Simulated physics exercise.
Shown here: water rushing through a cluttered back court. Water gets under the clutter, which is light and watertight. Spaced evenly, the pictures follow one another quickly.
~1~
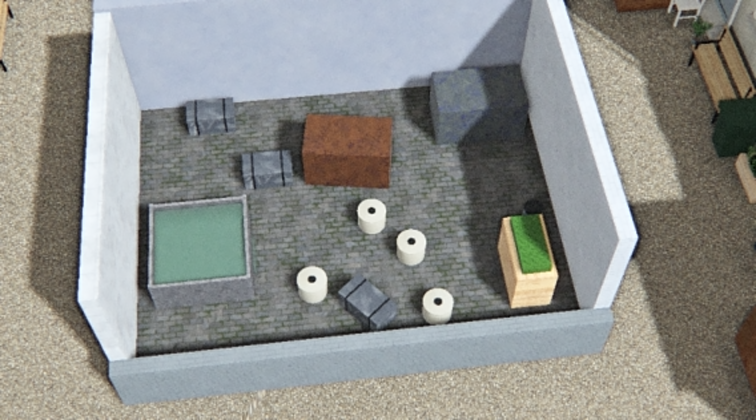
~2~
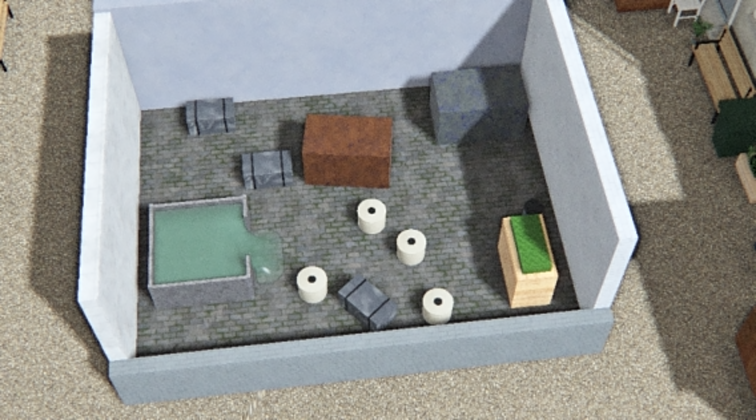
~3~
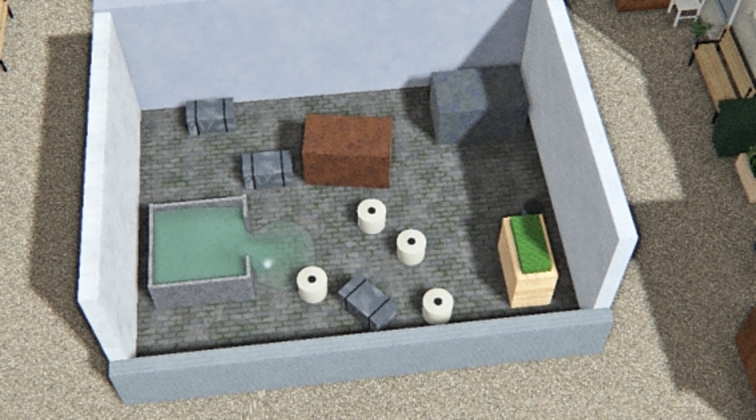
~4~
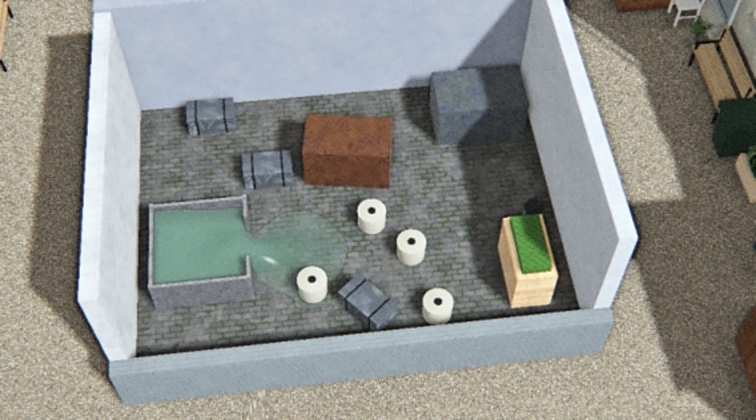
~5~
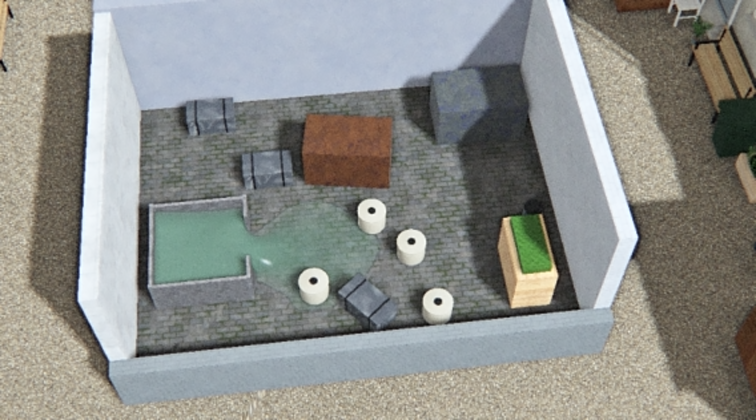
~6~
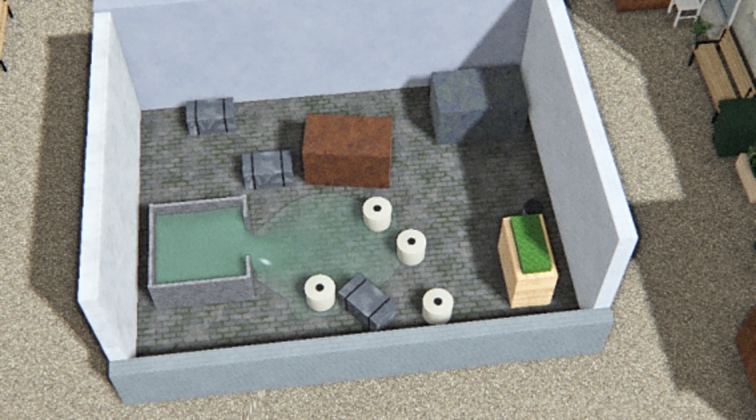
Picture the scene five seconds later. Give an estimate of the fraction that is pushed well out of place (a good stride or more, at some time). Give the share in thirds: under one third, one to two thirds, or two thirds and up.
So the part that moves far is between the one-third and two-thirds marks.
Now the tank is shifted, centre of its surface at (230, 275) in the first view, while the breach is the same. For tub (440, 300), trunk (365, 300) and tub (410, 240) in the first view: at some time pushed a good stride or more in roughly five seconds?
In order: Went well off, went well off, went well off.
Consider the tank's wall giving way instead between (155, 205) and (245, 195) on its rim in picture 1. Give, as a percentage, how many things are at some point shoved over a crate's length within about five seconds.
I'd say near 20 %.
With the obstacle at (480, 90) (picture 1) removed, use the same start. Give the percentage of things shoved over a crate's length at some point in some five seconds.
Something like 50 percent of the things.
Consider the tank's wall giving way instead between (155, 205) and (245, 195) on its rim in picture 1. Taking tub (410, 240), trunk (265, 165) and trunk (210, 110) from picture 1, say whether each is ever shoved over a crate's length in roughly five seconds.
The first: Never got that far; the second: Got that far; the third: Got that far.
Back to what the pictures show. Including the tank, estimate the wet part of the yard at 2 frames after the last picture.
I'd put it at some 25 per cent.
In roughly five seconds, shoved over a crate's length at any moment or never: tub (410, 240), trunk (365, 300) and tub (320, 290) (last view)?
Object by object as listed: Got well clear, then kept nearby, then got well clear.
A moment on, 2 of 8 are well off their spots; 0 afloat.
Next, 3 of 8 are well off their spots; 2 afloat.
Later, 3 of 8 are well off their spots; 5 afloat.
In the end, 4 of 8 are well off their spots, and 4 have been at some point; 4 afloat.
